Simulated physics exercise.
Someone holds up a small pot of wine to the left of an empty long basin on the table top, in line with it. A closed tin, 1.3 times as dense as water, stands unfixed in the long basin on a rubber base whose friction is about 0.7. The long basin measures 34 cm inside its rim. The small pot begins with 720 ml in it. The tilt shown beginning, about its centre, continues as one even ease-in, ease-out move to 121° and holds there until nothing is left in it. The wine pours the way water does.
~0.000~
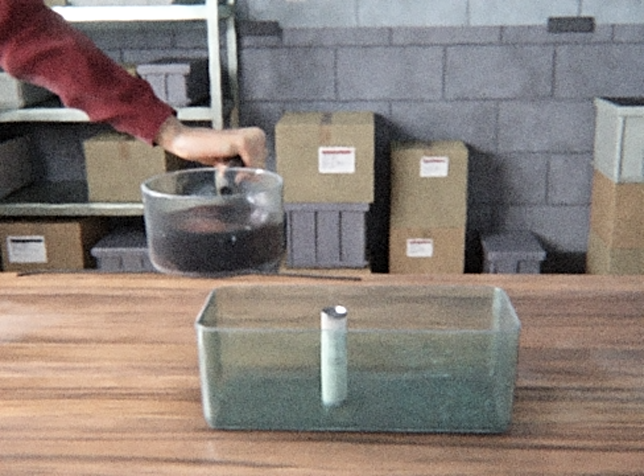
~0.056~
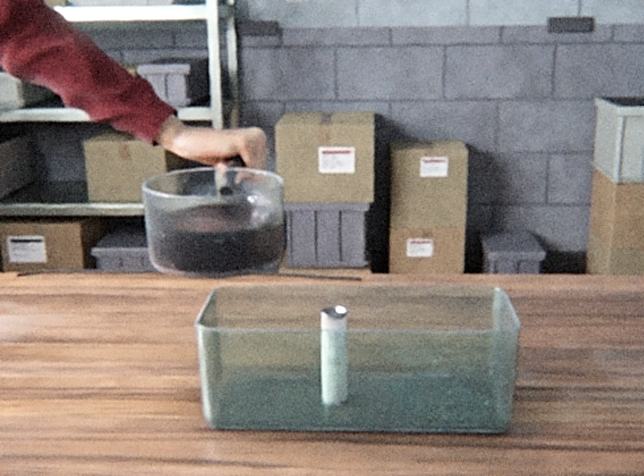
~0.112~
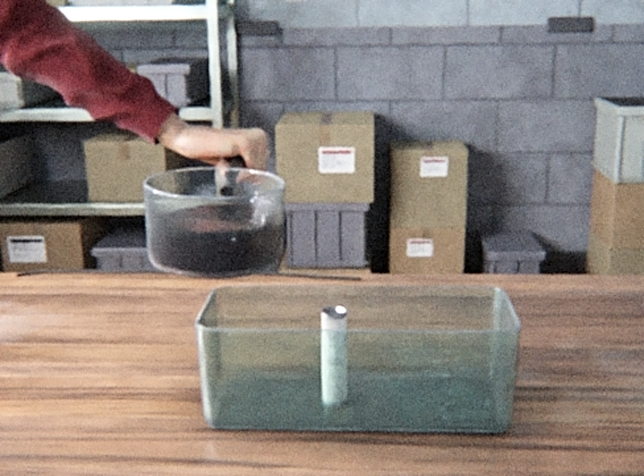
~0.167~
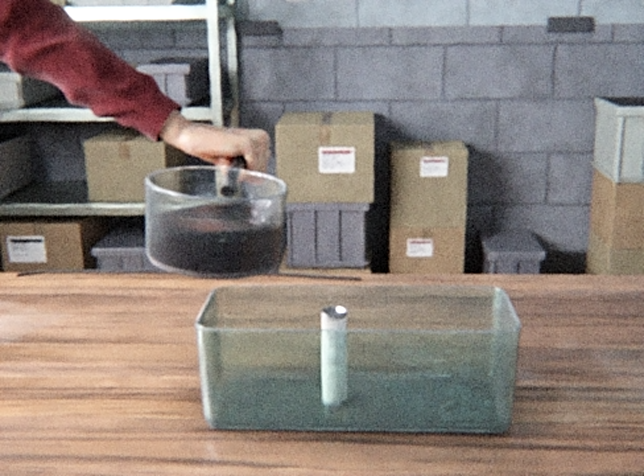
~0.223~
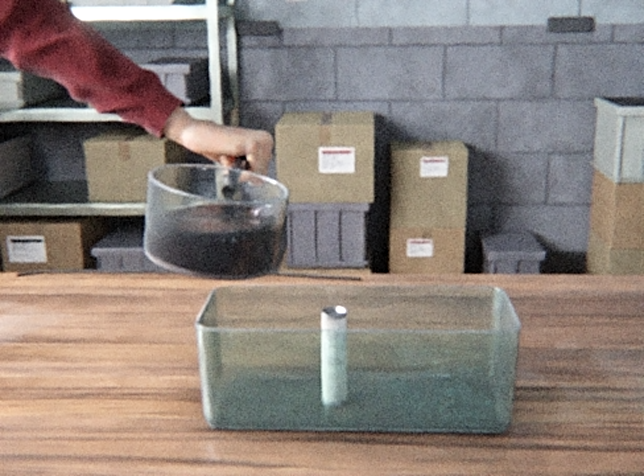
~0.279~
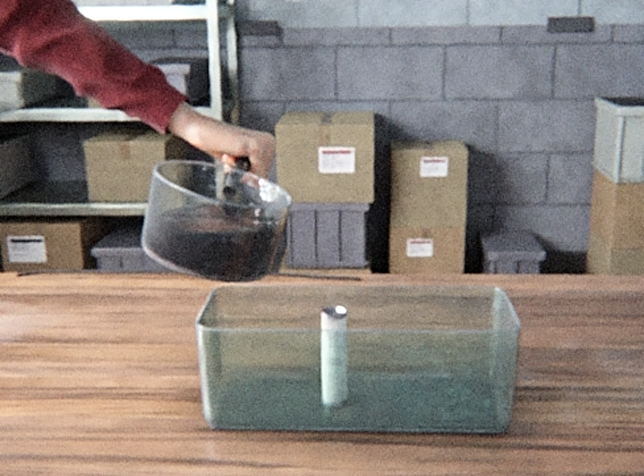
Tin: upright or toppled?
Upright.
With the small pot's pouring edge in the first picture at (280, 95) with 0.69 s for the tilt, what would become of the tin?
Then it tips over.
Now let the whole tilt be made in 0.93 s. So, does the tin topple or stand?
Then the tin does not tip.
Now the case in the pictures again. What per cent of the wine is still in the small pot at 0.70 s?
Close to 62 in a hundred.
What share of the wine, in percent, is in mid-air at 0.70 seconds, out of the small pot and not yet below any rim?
About 26 per cent.
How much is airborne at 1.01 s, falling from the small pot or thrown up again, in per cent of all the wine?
About 4 per cent.
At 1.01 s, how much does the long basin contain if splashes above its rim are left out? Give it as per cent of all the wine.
About 88 %.
After 0.70 s the tilt is 78° and 62 per cent is still to pour; the tin stands where it began.
After 1.01 s the tilt is 115° and 8 per cent is still to pour; the tin stands where it began.
After 1.33 s the tilt is 121° and 0 per cent is still to pour; the tin stands where it began.
After 1.68 s the tilt is 121° and 0 per cent is still to pour; the tin stands where it began.
In the end the tin stands where it began.
